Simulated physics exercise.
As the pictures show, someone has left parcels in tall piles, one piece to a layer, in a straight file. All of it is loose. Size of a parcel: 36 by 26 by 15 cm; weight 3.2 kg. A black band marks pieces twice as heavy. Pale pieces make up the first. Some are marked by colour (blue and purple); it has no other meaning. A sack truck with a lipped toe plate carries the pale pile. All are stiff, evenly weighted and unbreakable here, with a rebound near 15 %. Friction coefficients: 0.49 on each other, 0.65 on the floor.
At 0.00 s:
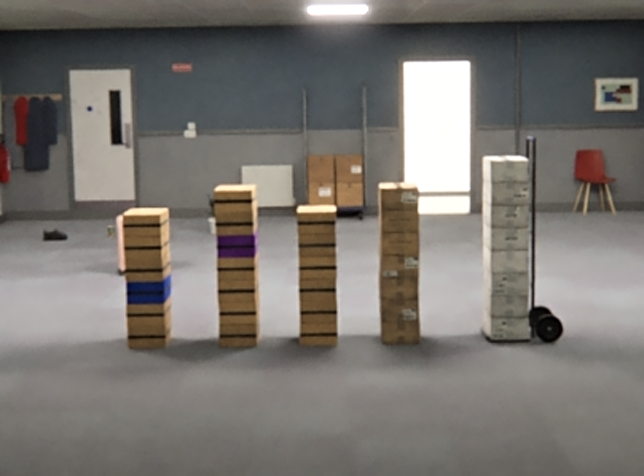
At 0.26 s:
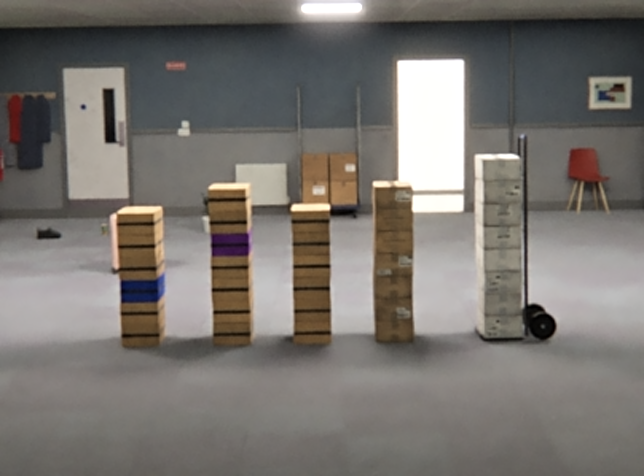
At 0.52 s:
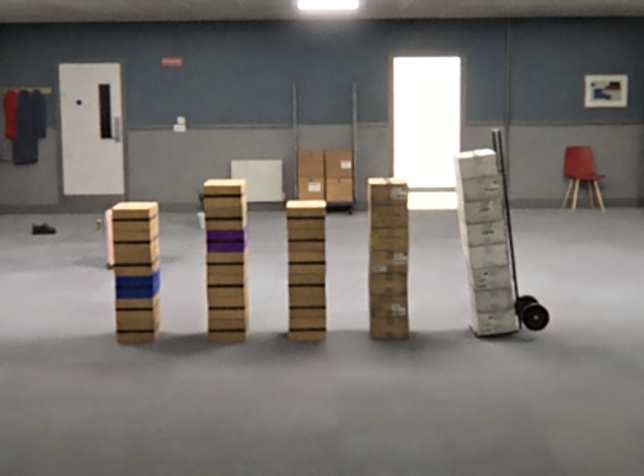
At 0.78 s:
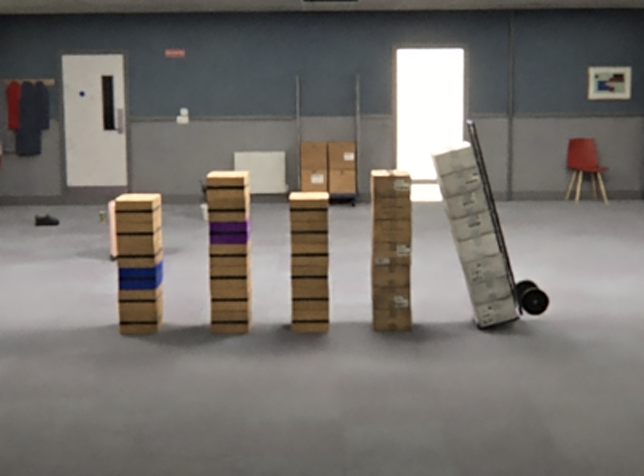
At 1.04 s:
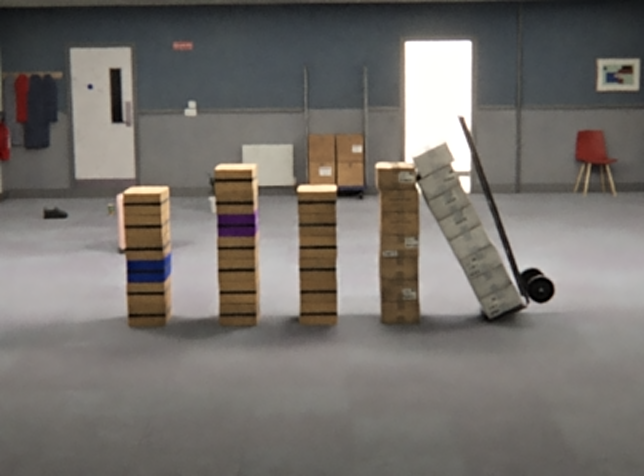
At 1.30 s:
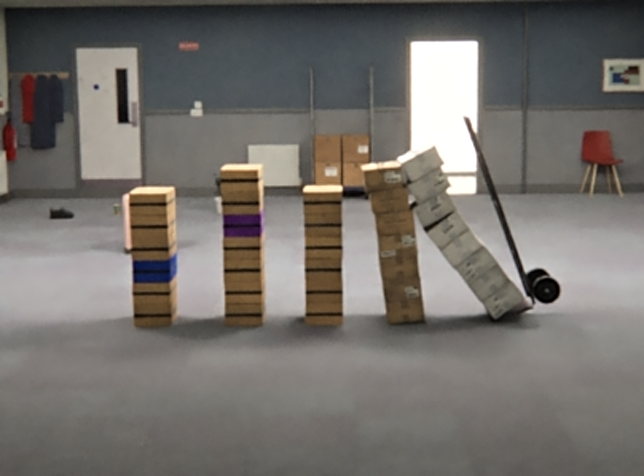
At first, a pale pile of parcels stands upright on a sack truck at the right of a row of four brown piles. The truck tilts left toward them, and the pale pile leans with it, then bends away from the frame onto the nearest brown pile, which shifts and leans left.
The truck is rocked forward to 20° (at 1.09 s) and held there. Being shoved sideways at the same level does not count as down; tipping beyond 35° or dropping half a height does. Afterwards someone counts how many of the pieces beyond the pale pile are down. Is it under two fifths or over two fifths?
The part is more than two fifths.
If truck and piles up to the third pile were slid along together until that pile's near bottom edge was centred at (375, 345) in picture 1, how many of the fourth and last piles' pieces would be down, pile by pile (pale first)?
In that case fourth 7, last 6.
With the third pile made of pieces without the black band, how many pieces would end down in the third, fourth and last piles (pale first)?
Then third 5, fourth 7, last 6.
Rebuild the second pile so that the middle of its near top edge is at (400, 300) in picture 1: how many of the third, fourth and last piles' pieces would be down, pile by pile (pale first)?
Then third 0, fourth 0, last 0.
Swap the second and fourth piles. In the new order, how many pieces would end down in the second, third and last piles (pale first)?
Then second 0, third 0, last 0.
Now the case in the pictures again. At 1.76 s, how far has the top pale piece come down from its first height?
About 25 cm.
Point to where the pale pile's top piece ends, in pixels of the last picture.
Around (333, 242).
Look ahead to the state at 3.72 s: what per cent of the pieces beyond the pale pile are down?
At that moment 95 per cent.
After 1.76 s, 8 of the pale pile down; none of the 26 other parcels down, 11 disturbed.
After 2.82 s, 8 of the pale pile down; 7 of the 26 other parcels down; purple parcel 17° from how it stood.
After 3.72 s, 8 of the pale pile down; 25 of the 26 other parcels down; blue parcel 51° from how it stood, 10 cm lower; purple parcel 47° from how it stood, 29 cm lower.
In the end (4.7 s), 8 of the pale pile down; 25 of the 26 other parcels down; blue parcel upside down; purple parcel 56° from how it stood, 34 cm lower. That is 96 per cent. From the last view, middles, blue parcel near (54, 302), purple parcel near (134, 273).
